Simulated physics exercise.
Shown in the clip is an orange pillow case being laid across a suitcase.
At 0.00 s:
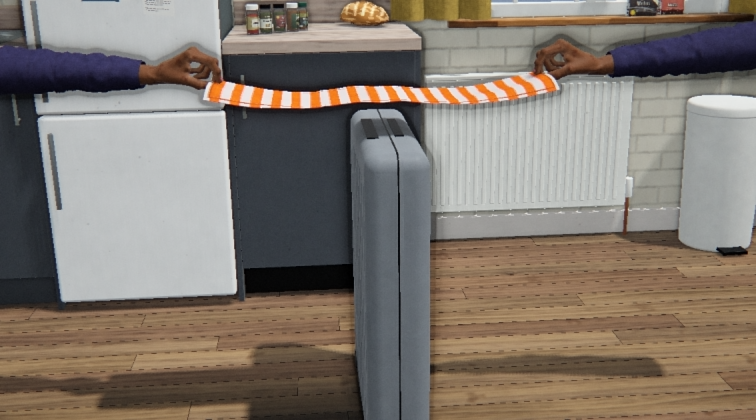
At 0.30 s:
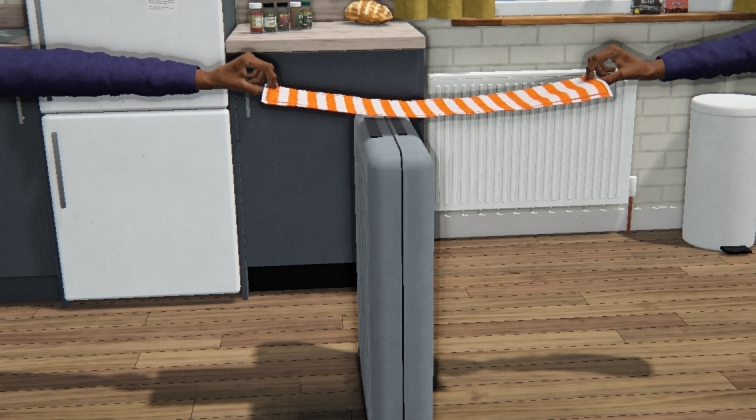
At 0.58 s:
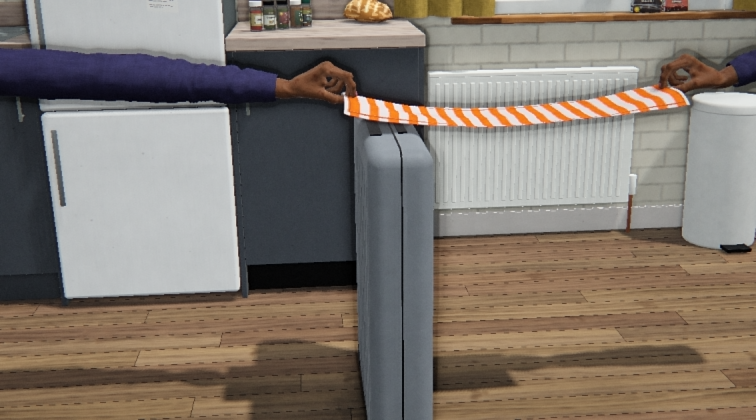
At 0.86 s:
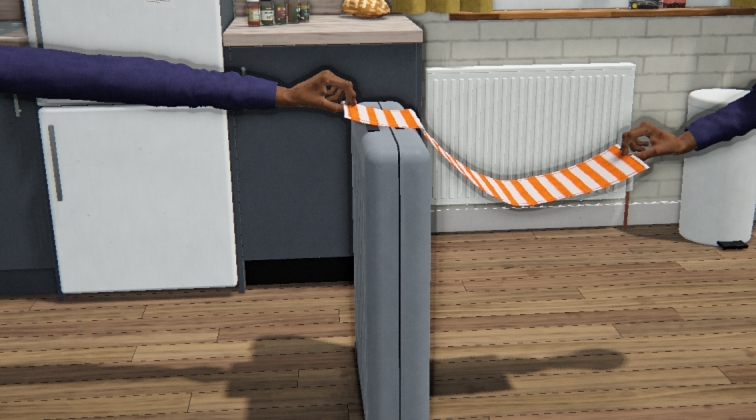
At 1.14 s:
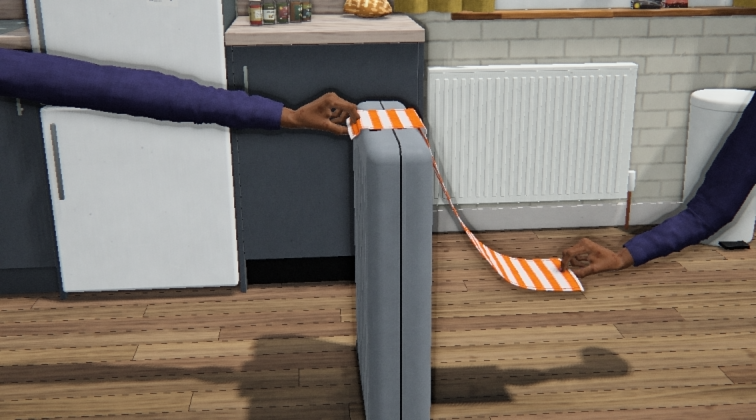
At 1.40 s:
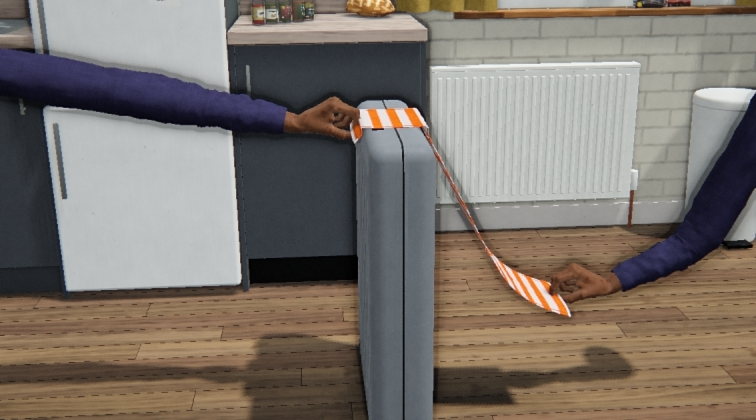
Two arms in purple sleeves reach in from either side of a kitchen with a wooden floor, seen from the front by a nearly still camera. They stretch an orange-and-white striped cloth above an upright grey suitcase, with a white fridge door to the left and a radiator and bin to the right. The hands shift the cloth rightward, then the right hand lowers its end while the left holds the short end by the suitcase top.
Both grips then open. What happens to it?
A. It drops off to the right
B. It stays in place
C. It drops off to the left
The answer is A.
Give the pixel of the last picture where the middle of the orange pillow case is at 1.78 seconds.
You'd find it somewhere close to (457, 302).
After 1.78 s, pillow case clear of the top and falling near (457, 302).
After 2.04 s, pillow case in a heap on the floor near (457, 397).
In the end, pillow case in a heap on the floor near (457, 399). The orange pillow case runs off to the right.
